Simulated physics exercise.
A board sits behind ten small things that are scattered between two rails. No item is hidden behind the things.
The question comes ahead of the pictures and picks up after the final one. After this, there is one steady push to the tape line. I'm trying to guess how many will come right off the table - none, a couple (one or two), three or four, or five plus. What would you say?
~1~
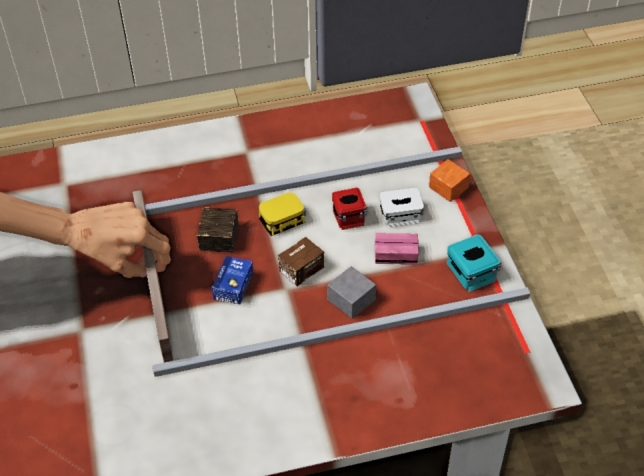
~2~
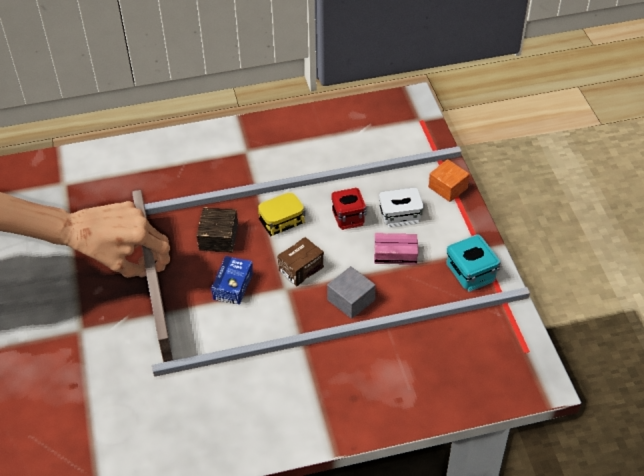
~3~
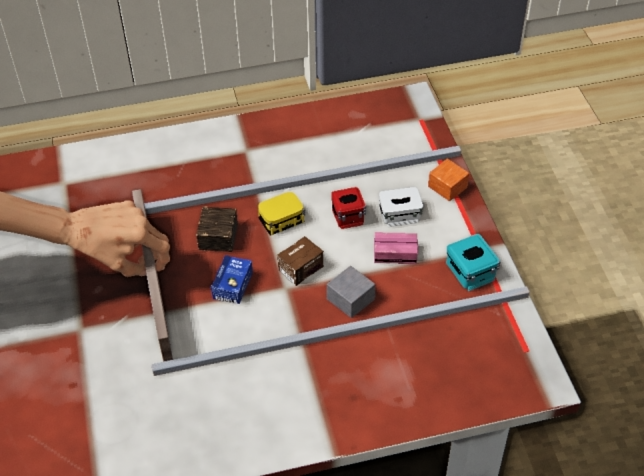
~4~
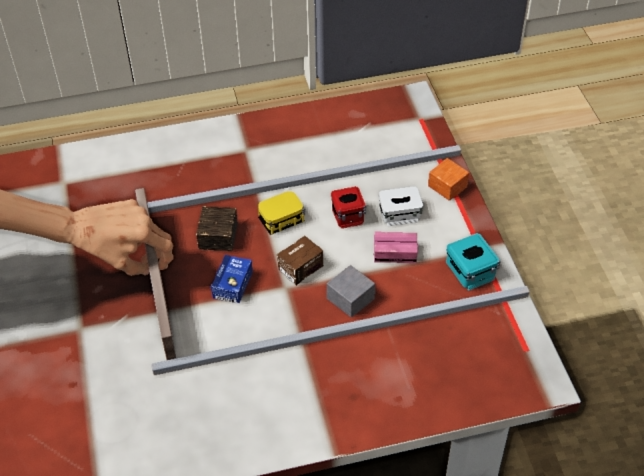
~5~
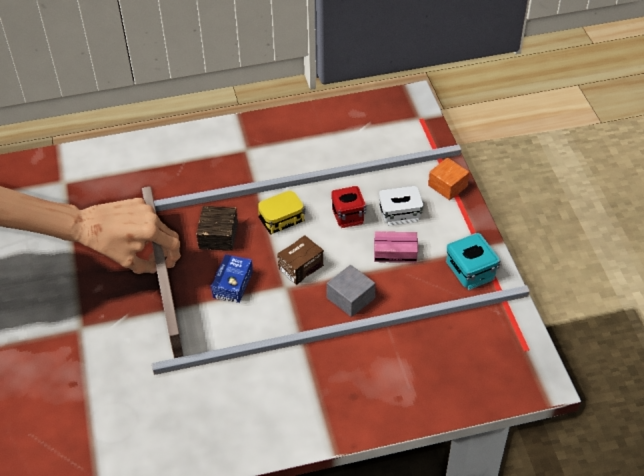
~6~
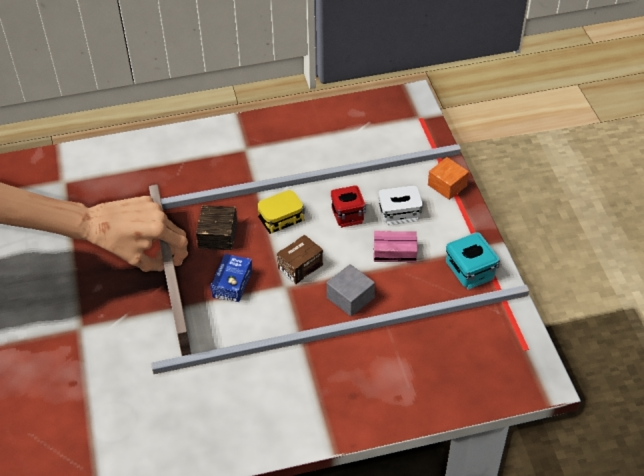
The count that drops over the edge is at least five.
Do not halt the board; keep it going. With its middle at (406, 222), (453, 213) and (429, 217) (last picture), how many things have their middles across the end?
Past-the-end tally - position 1: 2, position 2: 7, position 3: 4.
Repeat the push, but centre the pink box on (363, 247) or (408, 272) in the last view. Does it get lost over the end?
Well, the pink box is gone in the first case and is gone in the second.
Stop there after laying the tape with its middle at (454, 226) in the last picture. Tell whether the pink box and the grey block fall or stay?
Pink box: Over the edge. Grey block: Still there.
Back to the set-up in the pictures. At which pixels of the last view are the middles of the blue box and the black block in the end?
Final positions - blue box around (486, 223), black block around (469, 176).
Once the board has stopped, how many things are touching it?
3 end up touching it.
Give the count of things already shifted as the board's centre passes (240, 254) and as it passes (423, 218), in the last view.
That makes 3 at the first spot and 10 at the second.
Soon after, none off yet; orange block at rest near (448, 178); turquoise case at rest near (471, 260); white case at rest near (400, 205).
Then, none off yet; orange block moved a little near (457, 173); turquoise case at rest near (471, 260); white case moved well along near (488, 203).
At rest, the number that fall off is five or more; fallen, yellow case, brown box, red case, pink box, white case, turquoise case and orange block.
